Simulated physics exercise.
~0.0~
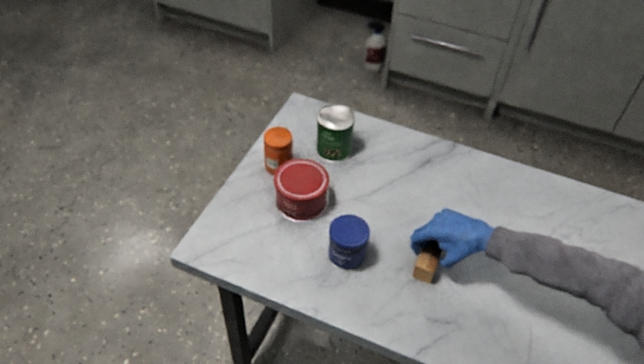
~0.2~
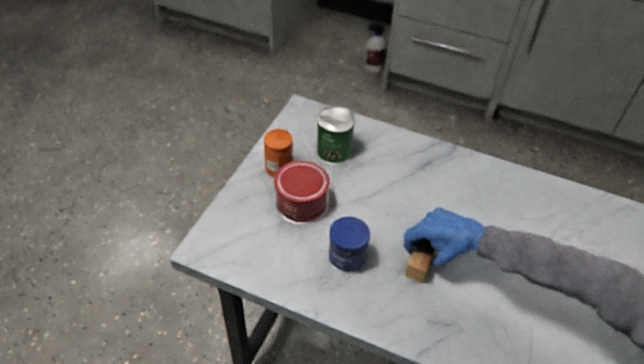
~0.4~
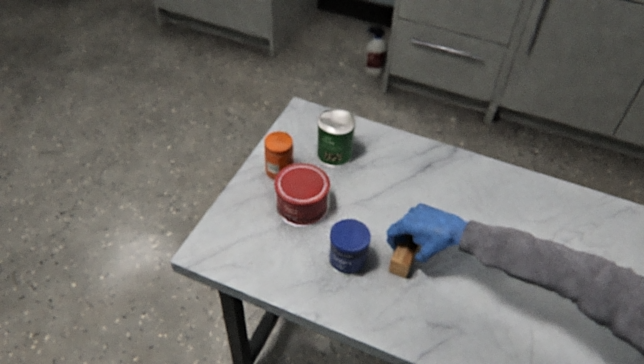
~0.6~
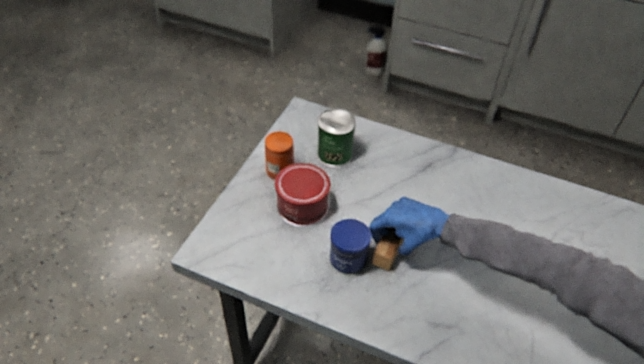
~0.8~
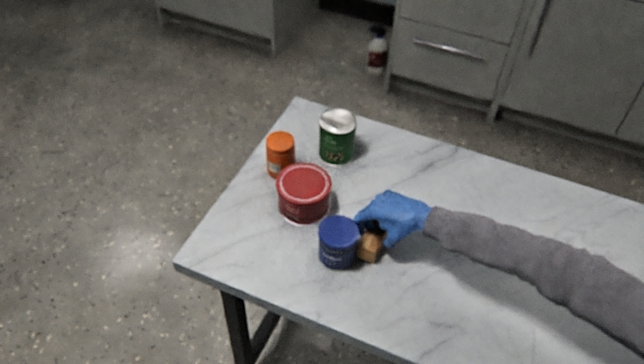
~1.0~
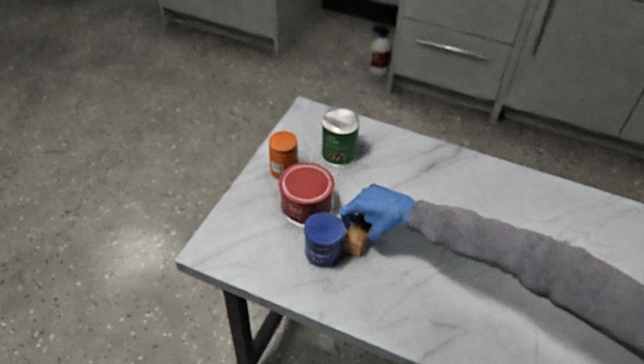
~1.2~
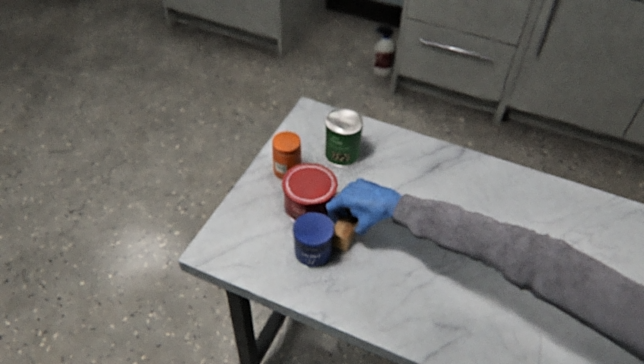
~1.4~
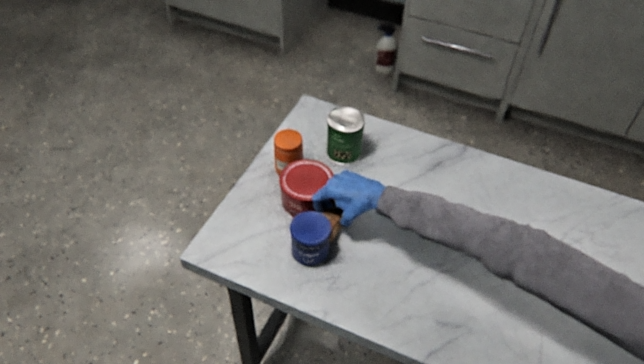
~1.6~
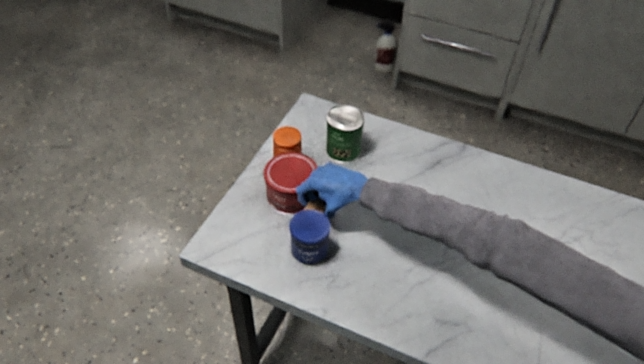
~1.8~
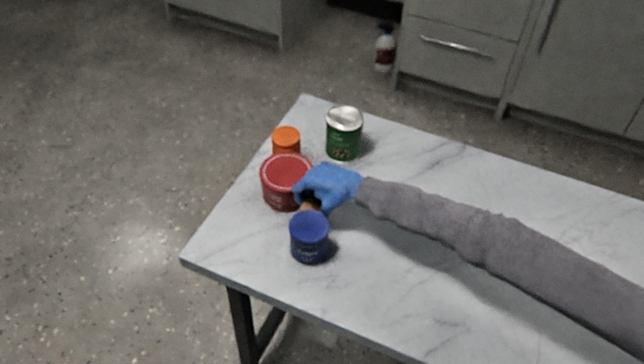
Blue-gloved hand pushing a wooden block left across a marble-topped table, sliding a blue tin, then nudging a red tub, all staying upright.
